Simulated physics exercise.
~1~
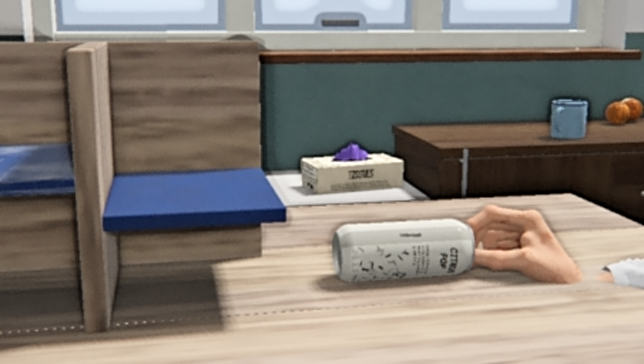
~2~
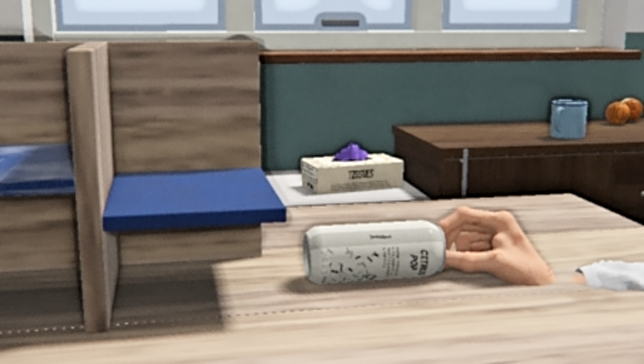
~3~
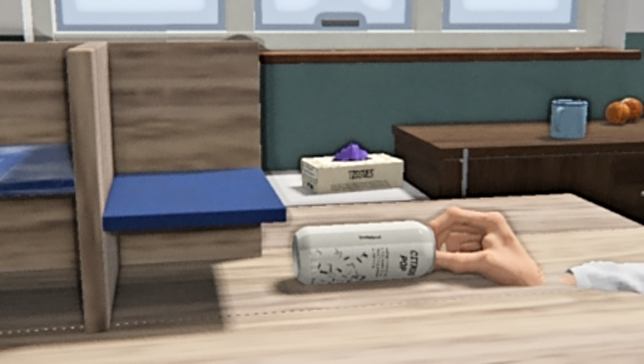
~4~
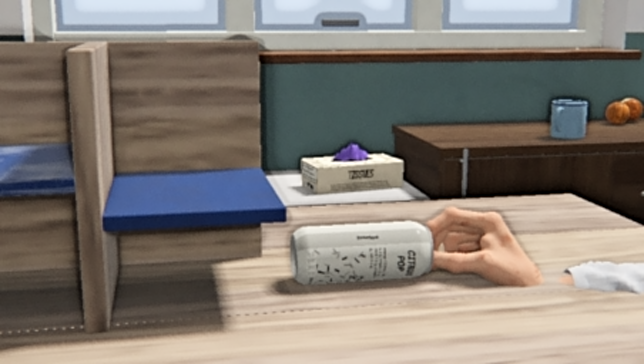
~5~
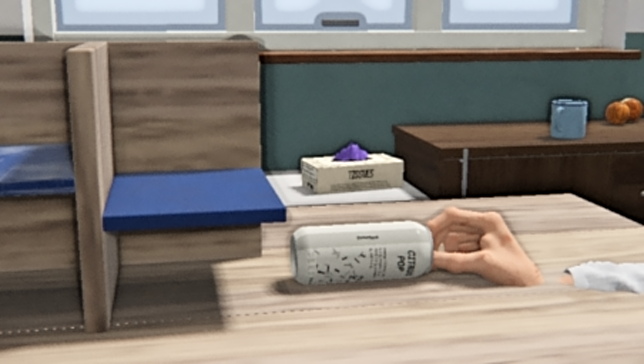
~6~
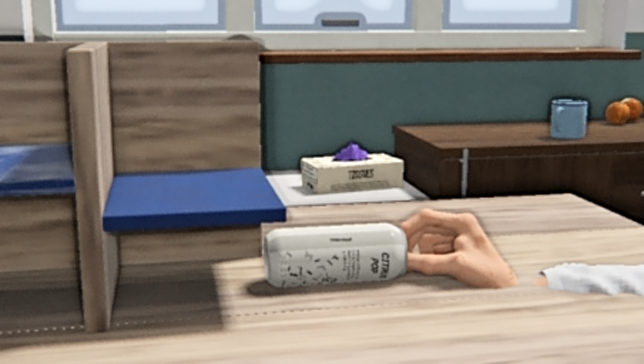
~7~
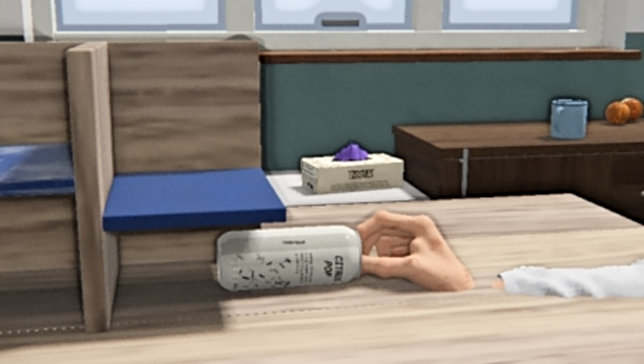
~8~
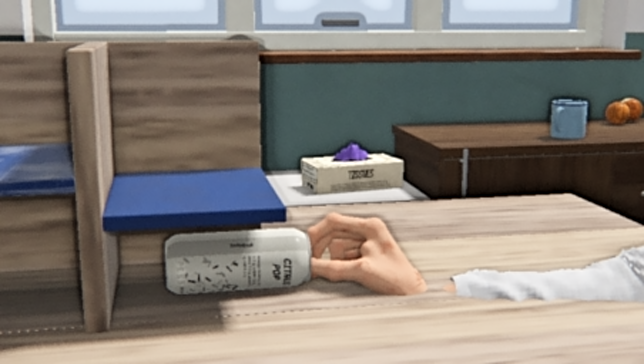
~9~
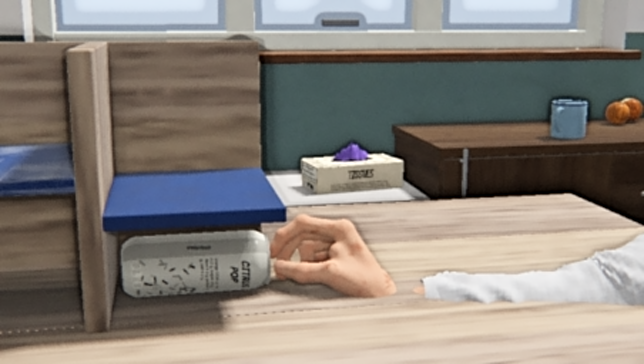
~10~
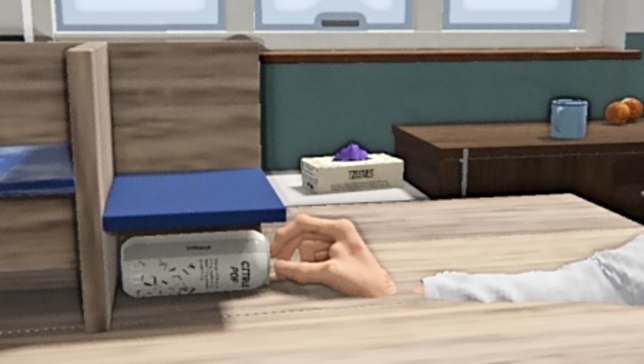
At first, a white can lies on its side on a wooden surface, with a hand at its right end and a low blue shelf to the left. A tissue box, a blue mug and some orange fruit sit behind. The hand pushes the can a short way left, then both pause briefly. The push resumes, and the can slides steadily left toward the opening beneath the shelf as more of the pale sleeve comes into view. The can passes under the blue ledge and stops there, still on its side, with the fingers at its right end.
